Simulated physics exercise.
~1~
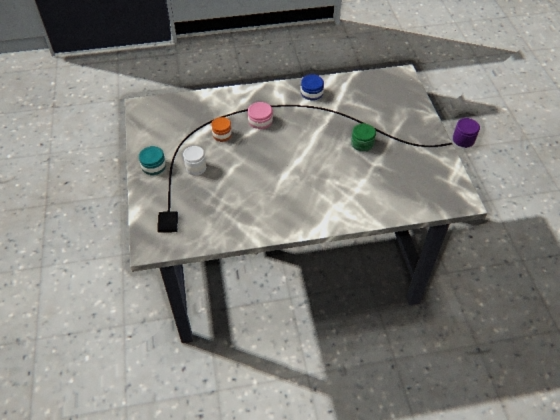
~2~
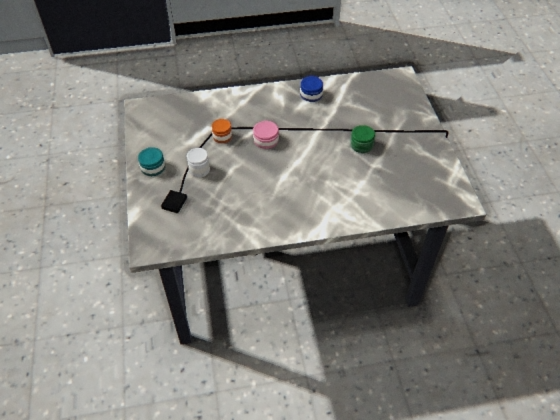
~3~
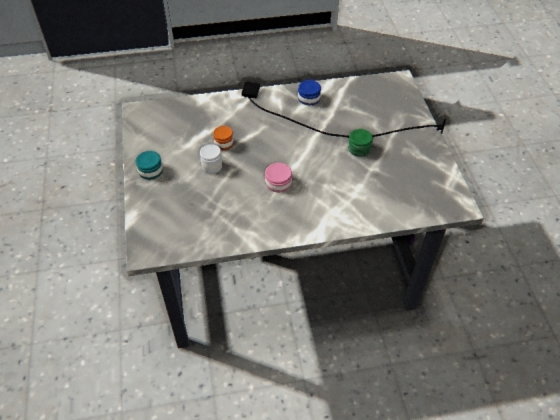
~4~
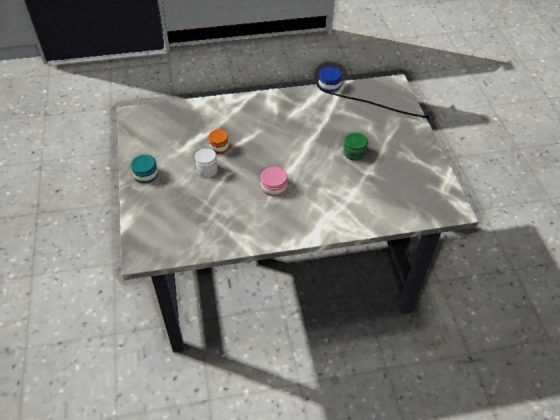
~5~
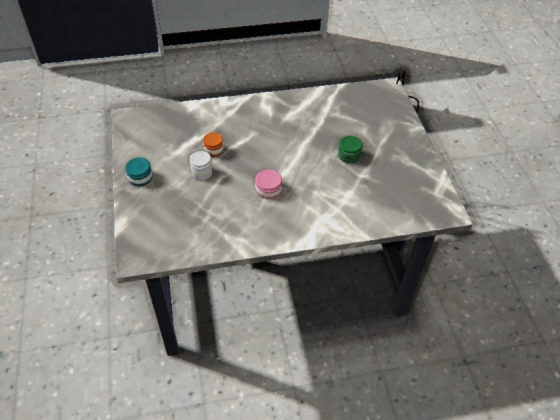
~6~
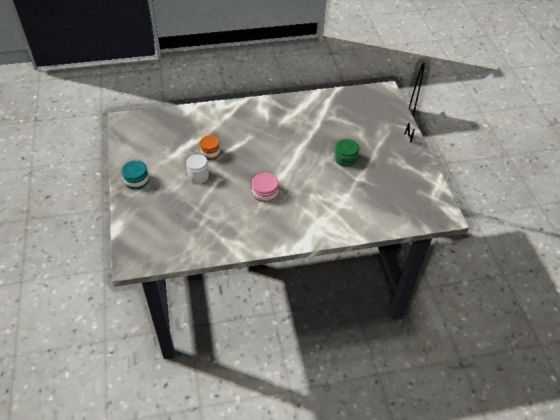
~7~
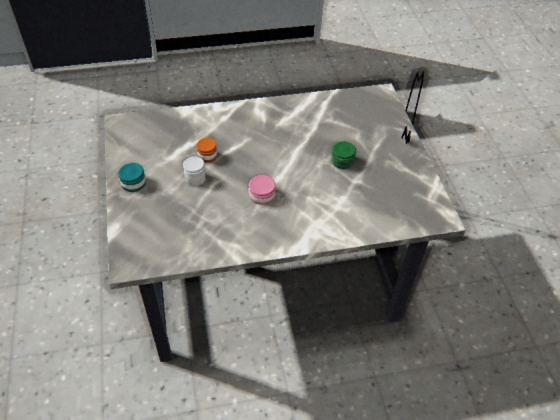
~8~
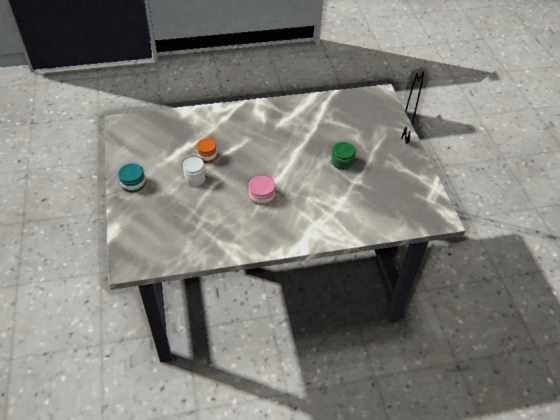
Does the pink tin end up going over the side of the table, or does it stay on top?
The pink tin stays on top, only shifted toward the near side, while the black block and then the blue tin go over the edge.
